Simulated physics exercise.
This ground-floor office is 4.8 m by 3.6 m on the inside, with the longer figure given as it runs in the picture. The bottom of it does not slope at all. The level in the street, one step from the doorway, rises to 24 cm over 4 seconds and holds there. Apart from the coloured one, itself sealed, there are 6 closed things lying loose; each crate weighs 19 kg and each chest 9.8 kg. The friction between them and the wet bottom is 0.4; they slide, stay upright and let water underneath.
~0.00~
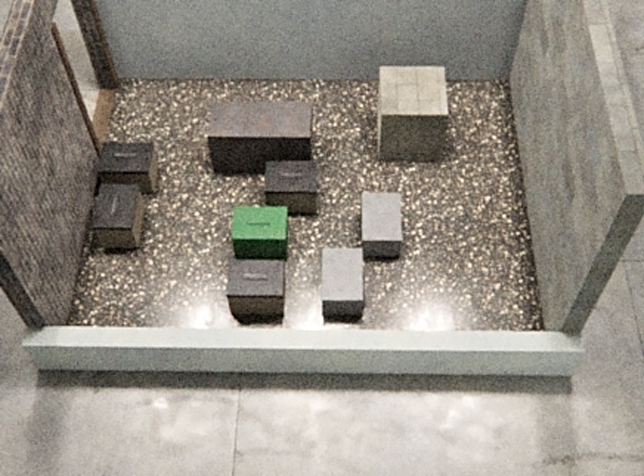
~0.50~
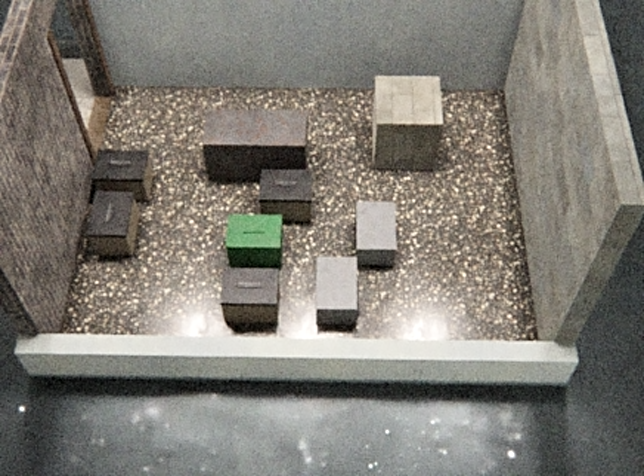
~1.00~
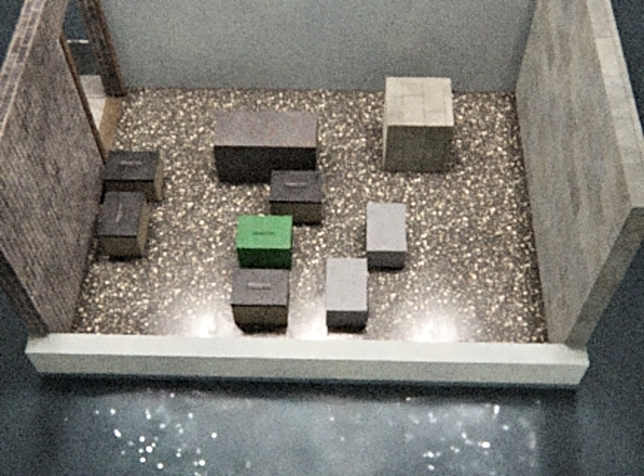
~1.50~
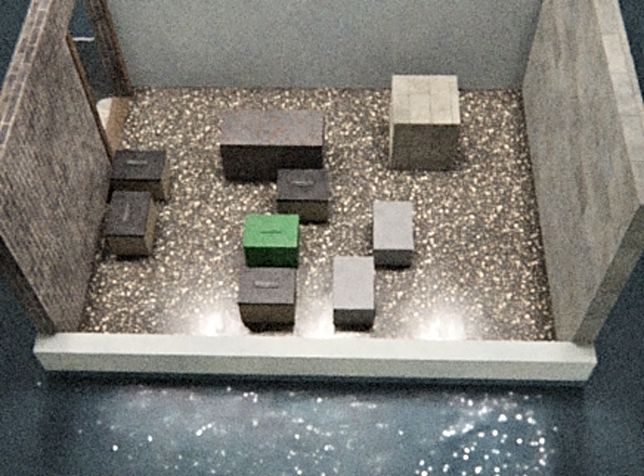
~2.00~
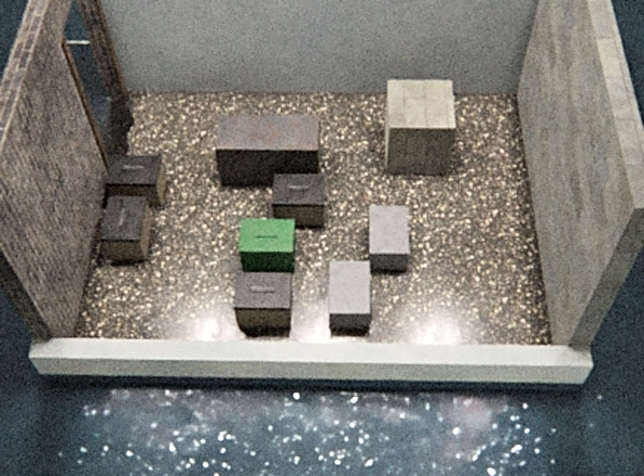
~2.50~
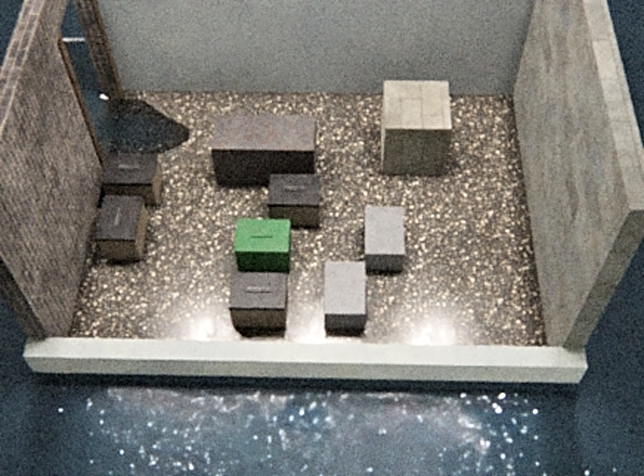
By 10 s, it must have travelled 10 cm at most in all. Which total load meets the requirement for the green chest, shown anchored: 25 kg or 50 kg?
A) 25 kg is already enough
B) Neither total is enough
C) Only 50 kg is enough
A, 25 kg is already enough.
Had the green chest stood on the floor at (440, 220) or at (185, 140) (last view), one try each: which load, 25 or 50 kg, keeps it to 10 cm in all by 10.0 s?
In that order: Both loads work; just the heavier works.
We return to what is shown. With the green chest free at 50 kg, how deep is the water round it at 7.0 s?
Close to 5 cm deep.
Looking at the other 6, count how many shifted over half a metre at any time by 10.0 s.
Answer: 1.
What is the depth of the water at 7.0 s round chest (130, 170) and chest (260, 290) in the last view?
Close to 3 and 2 centimetres.
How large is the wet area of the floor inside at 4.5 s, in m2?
About 5.0 m2.
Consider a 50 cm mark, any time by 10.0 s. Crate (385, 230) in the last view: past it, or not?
Result: Threshold exceeded.
After 3.5 s the green chest would be 0 cm from its start with 25 kg and 0 cm from its start with 50 kg; 0 cm of water round it then.
After 4.5 s the green chest would be 0 cm from its start with 25 kg and 0 cm from its start with 50 kg; 2 cm of water round it then.
After 7.0 s the green chest would be 0 cm from its start with 25 kg and 0 cm from its start with 50 kg; 5 cm of water round it then.
After 10.0 s the green chest would be 0 cm from its start with 25 kg and 0 cm from its start with 50 kg; 7 cm of water round it then.
